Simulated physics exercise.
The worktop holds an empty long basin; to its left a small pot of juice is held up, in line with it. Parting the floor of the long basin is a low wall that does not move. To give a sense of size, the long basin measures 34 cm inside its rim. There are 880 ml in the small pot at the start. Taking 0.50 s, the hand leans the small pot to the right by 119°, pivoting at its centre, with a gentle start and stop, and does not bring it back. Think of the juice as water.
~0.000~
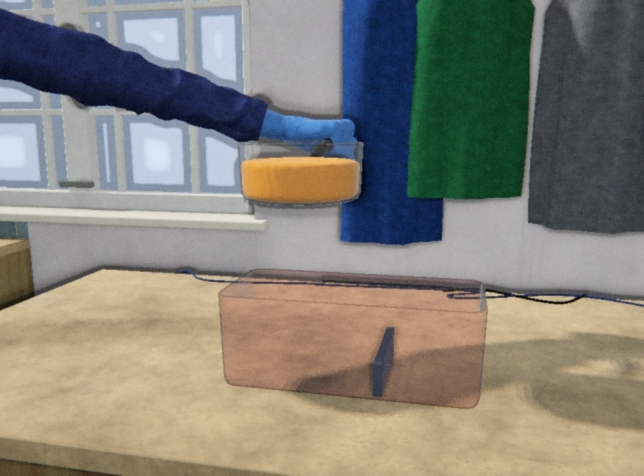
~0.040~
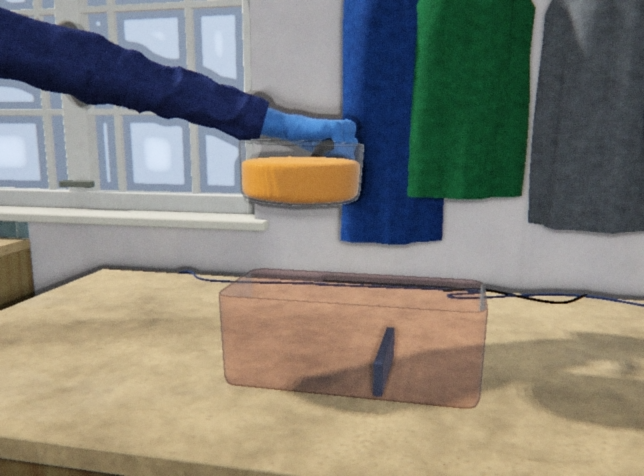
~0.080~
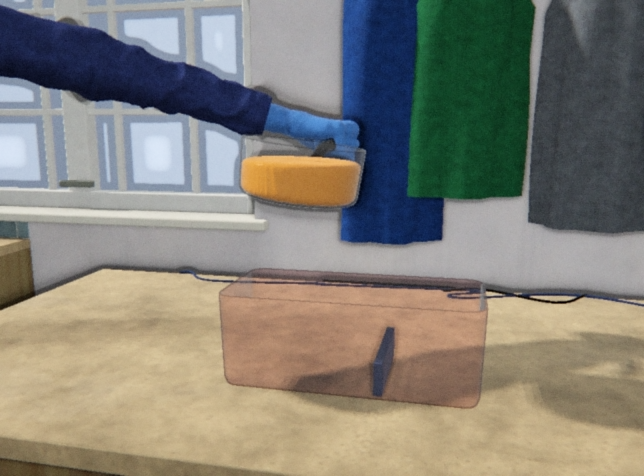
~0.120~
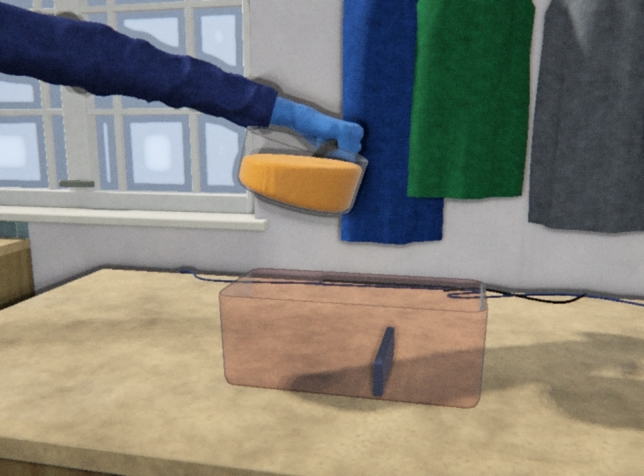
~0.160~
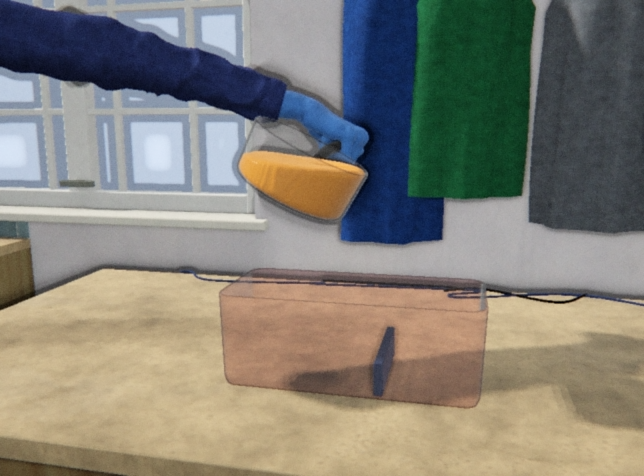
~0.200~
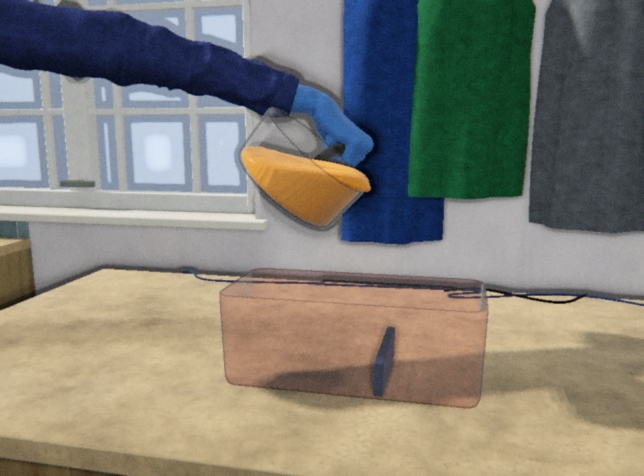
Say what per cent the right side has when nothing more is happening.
It has about 38 per cent.
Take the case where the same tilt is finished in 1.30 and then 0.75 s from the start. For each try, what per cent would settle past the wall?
I'd expect close to 65 per cent and then close to 45 per cent.
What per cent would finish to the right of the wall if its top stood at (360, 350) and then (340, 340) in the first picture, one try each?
Roughly 55 per cent, then 80 per cent.
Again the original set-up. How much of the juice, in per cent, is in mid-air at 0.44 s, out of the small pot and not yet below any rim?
About 46 per cent.
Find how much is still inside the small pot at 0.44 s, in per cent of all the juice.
Around 10 in a hundred.
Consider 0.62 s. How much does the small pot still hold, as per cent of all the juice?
Around 1 in a hundred is still there.
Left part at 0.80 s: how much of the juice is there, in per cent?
The left part holds some 54 per cent.
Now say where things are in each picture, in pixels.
Tilt 0°; pouring edge (361, 145); surface from (247, 161) to (359, 162); the long basin's rim runs from (236, 282) to (485, 297); the wall's top is at (385, 345), in the first frame.
Tilt 2°; pouring edge (362, 147); surface from (247, 161) to (360, 163), in the second frame.
Tilt 7°; pouring edge (364, 153); surface from (248, 159) to (361, 165), in the third frame.
Tilt 16°; pouring edge (365, 163); surface from (248, 157) to (362, 168), in the fourth frame.
Tilt 28°; pouring edge (365, 177); surface from (247, 154) to (365, 172), in the fifth frame.
Tilt 41°; pouring edge (362, 192); surface from (248, 148) to (350, 172); 3 per cent is over the edge, in the sixth frame.
Then, 0.44 s in, the tilt is 115° and 10 per cent is still to pour, 15 is left of the wall and 30 right of it.
Then, 0.62 s in, the tilt is 119° and 1 per cent is still to pour, 49 is left of the wall and 36 right of it.
Then, 0.80 s in, the tilt is 119° and 1 per cent is still to pour, 53 is left of the wall and 37 right of it.
Then, 1.00 s in, the tilt is 119° and 0 per cent is still to pour, 57 is left of the wall and 38 right of it.
Finally, 58 per cent lies left of the wall, 38 right of it and 4 outside.
